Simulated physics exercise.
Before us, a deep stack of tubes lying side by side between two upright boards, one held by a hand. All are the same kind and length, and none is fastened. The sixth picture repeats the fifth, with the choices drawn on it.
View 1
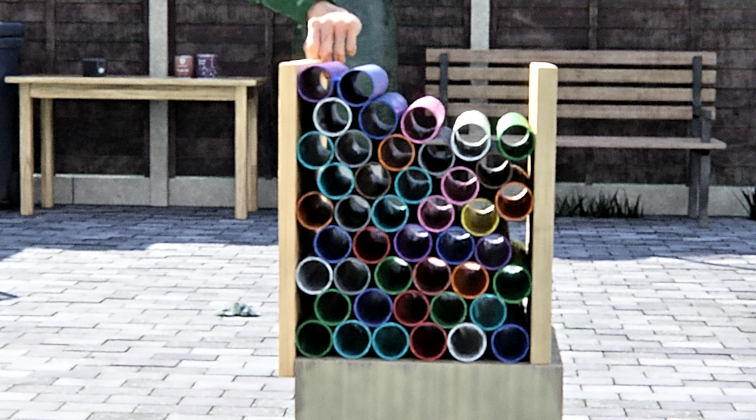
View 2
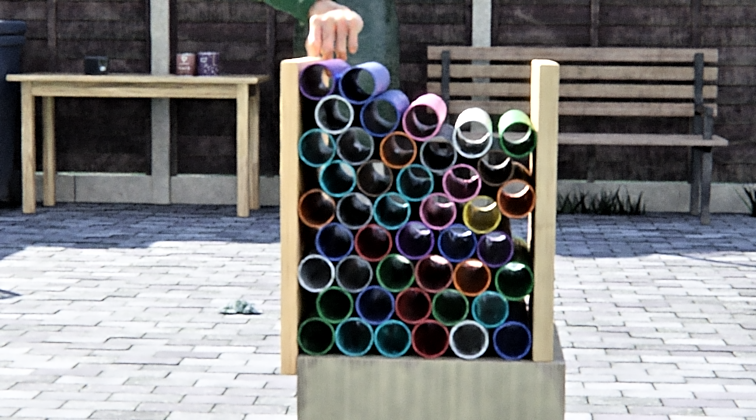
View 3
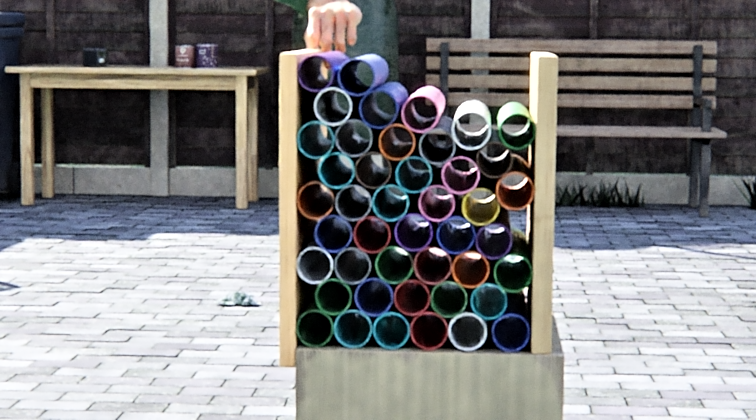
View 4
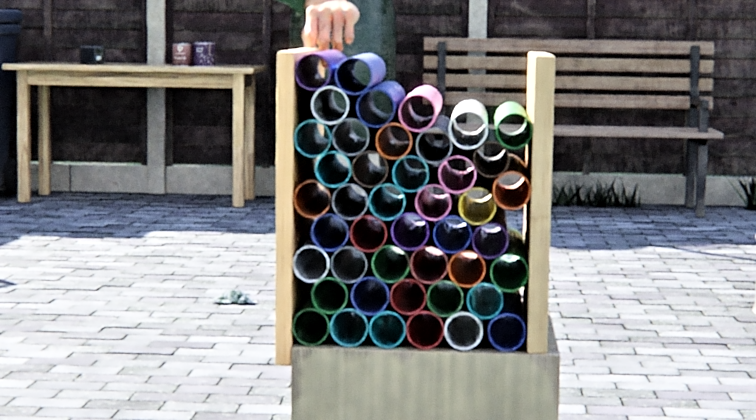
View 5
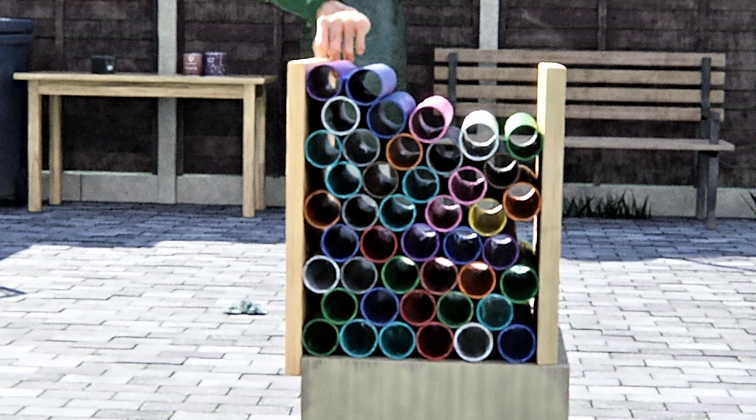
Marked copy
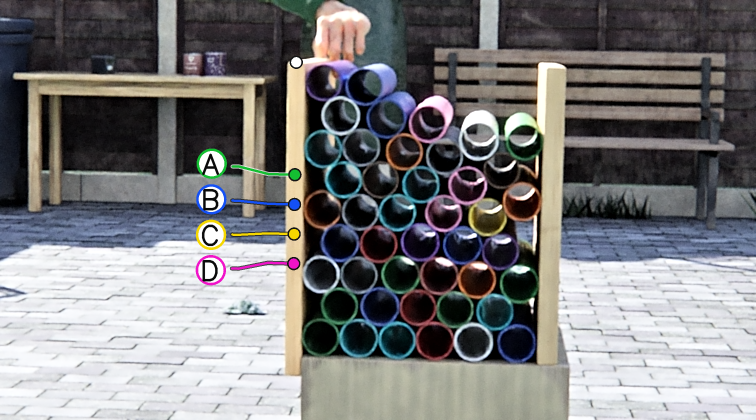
A hand rested on top of the left wooden board beside a stack of colourful tubes lying between two upright boards, and nothing moved apart from the whole view shaking slightly.
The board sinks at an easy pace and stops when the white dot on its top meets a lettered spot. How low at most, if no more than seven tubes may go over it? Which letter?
No lower than C.
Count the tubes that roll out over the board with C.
At C the number is four.
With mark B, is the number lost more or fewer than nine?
At B, fewer than nine.
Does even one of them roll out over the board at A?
At A: Yes.
On the marked copy, A at (295, 175); B at (295, 205); C at (294, 234); D at (294, 263); the white dot at (296, 63).
Following C. Soon after the start, top of the board (304, 136).
Later, top of the board (303, 217).
In the end, top of the board (303, 233), about four out over the board.
As for the rest, A one out over the board; B about four out over the board; D eight out over the board.
